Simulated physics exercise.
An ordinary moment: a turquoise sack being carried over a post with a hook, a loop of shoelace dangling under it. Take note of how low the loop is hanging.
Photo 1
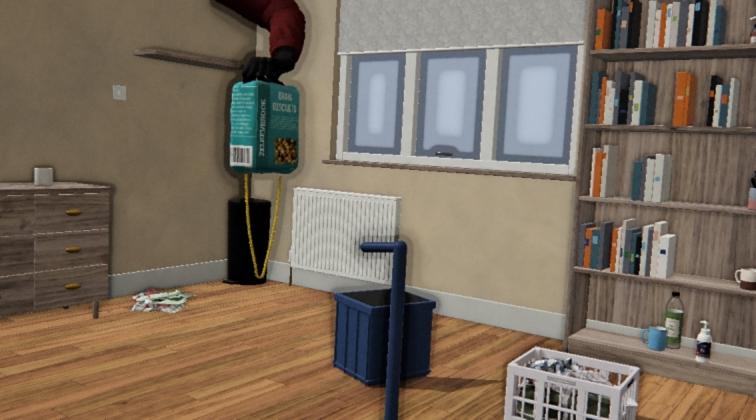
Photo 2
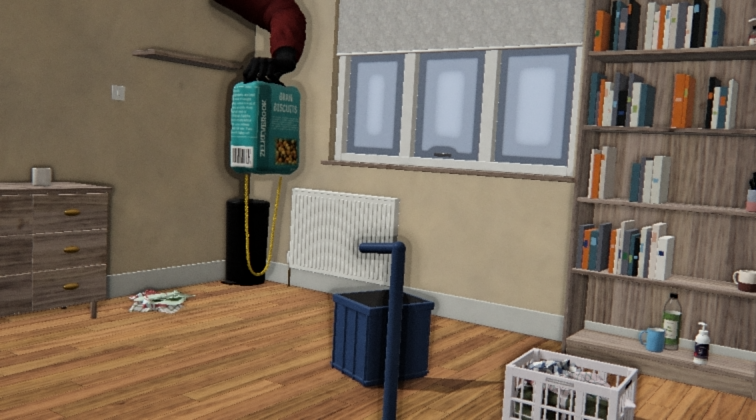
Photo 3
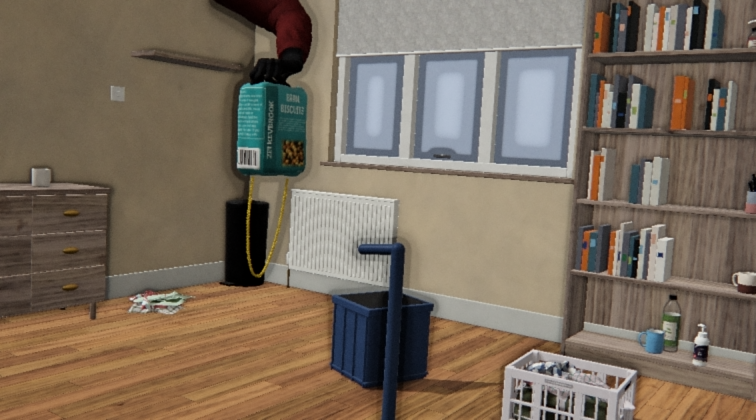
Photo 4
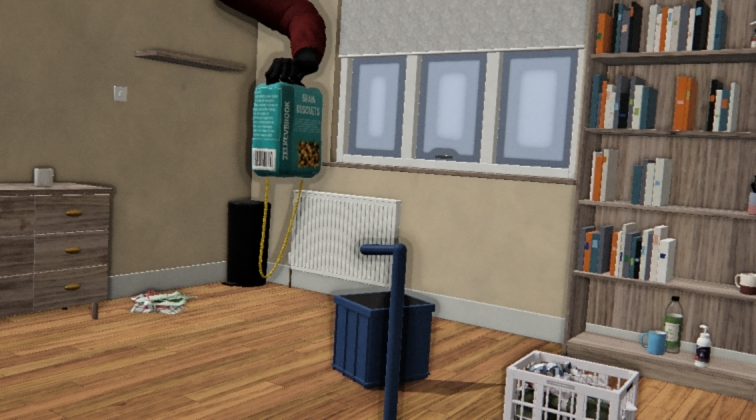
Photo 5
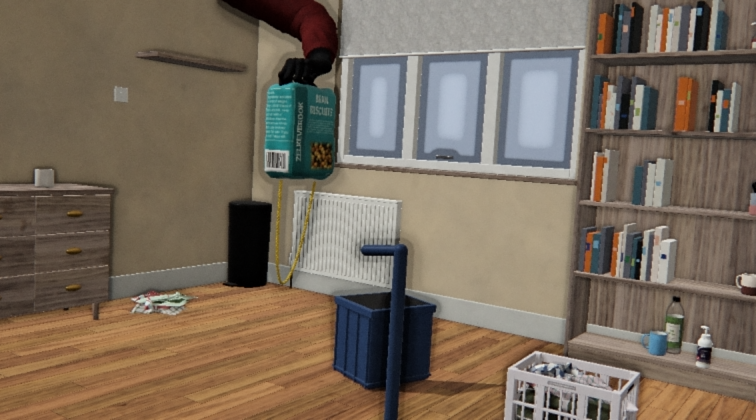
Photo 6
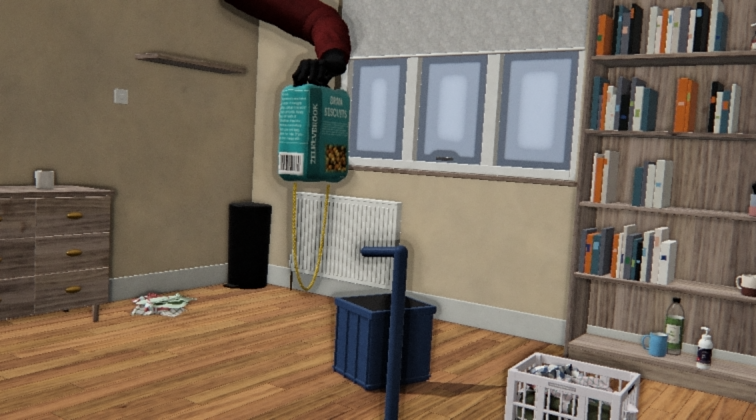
To begin with, a dark-gloved hand in a red sleeve holds a turquoise sack in the air at upper left, a yellow loop dangling beneath it. The hand then carries the sack a short way right, the loop swaying slightly, until it hangs before the radiator, still left of the blue hooked post.
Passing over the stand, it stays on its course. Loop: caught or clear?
Caught.
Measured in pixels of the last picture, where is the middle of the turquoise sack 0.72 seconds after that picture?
Close to (384, 137) in the last view.
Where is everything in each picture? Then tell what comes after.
In the first picture, turquoise sack (266, 129); hook tip (366, 247).
In the second picture, turquoise sack (266, 129); bottom of the loop (258, 275).
In the third picture, turquoise sack (273, 131).
In the fourth picture, turquoise sack (288, 131); bottom of the loop (265, 277).
In the fifth picture, turquoise sack (301, 133).
In the sixth picture, turquoise sack (315, 135); bottom of the loop (306, 289); hook tip (366, 252); hook points towards it, loop hangs below the hook.
Then, 0.72 s on from there, sack over the post near (383, 138).
Then, 1.38 s on from there, sack past the post near (456, 140).
In the end, sack past the post near (494, 142); loop tight round the post, hand stopped. The turquoise sack gets caught.
